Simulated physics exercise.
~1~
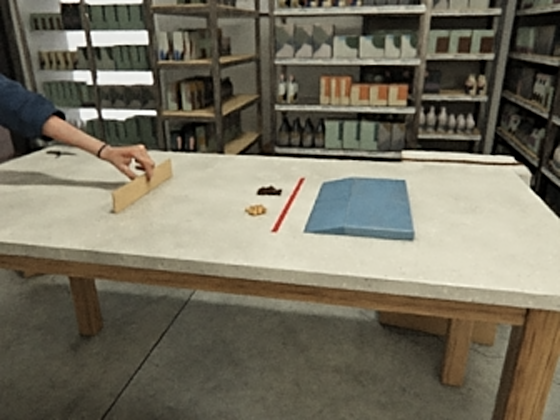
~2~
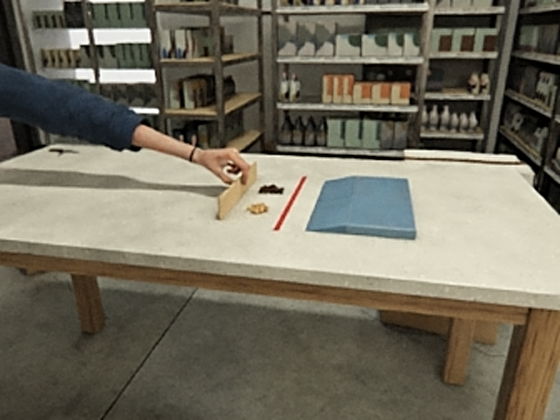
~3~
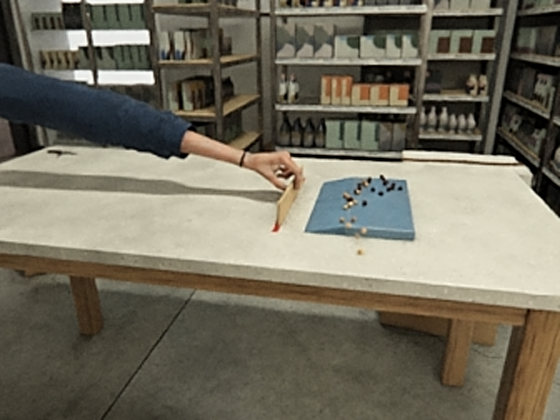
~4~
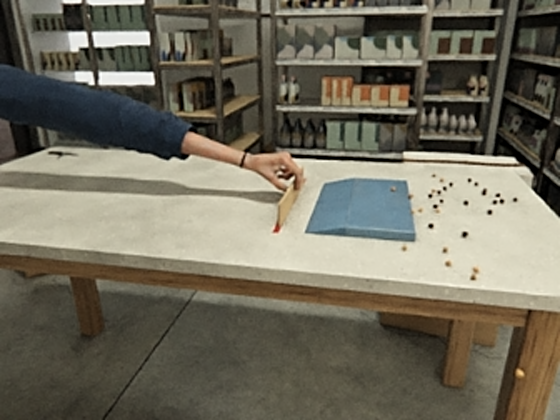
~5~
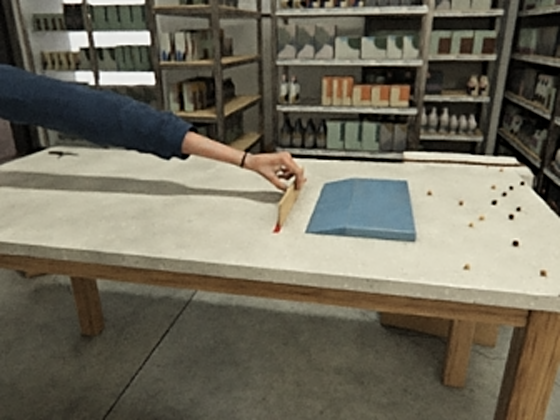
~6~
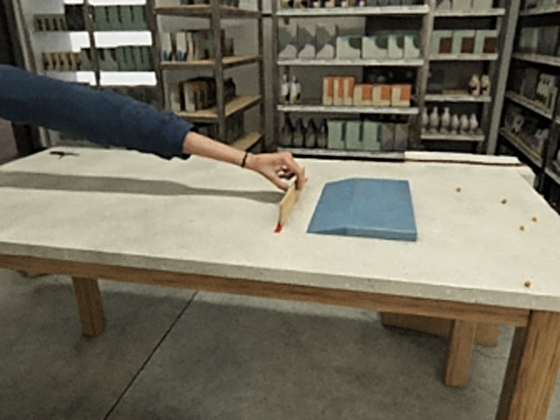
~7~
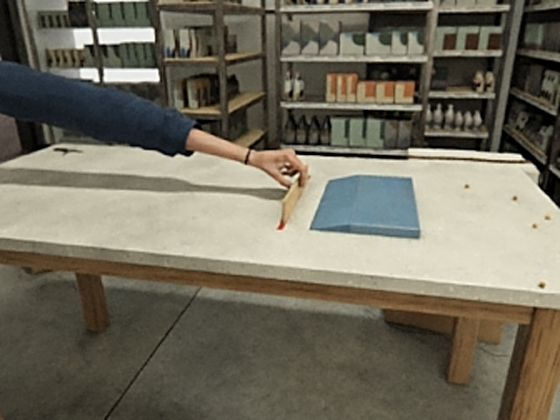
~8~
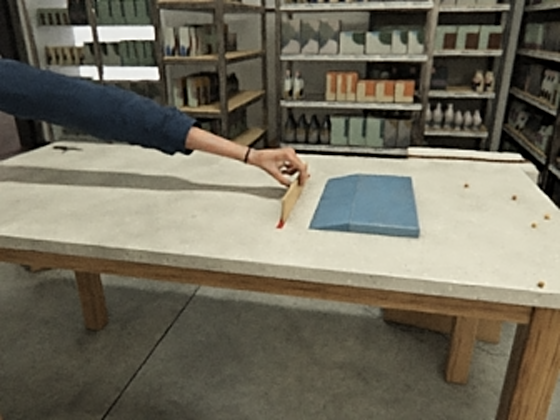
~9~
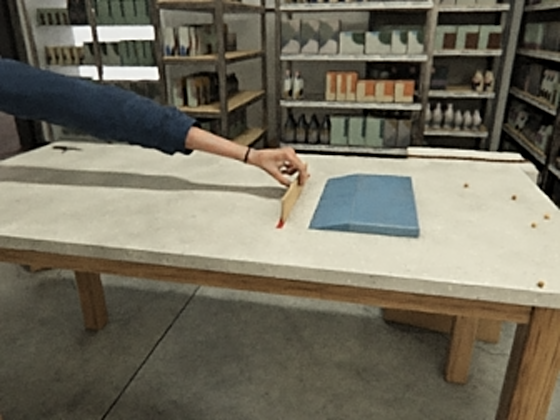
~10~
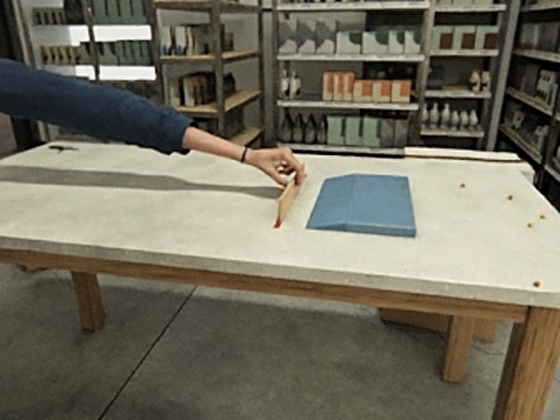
To begin with, a hand in a dark blue sleeve holds a piece of card upright on a pale table, left of two small piles, one dark and one light brown. The card slides right towards the piles, which lie before a strip of red tape and a low blue ramp. It sweeps them forward and stops at the tape, while the loose pieces scatter up across the ramp. They spill over its far side and spread towards the table's right end. The dark pieces disappear from view, and a few light brown ones come to rest there, with the hand still holding the card at the tape.
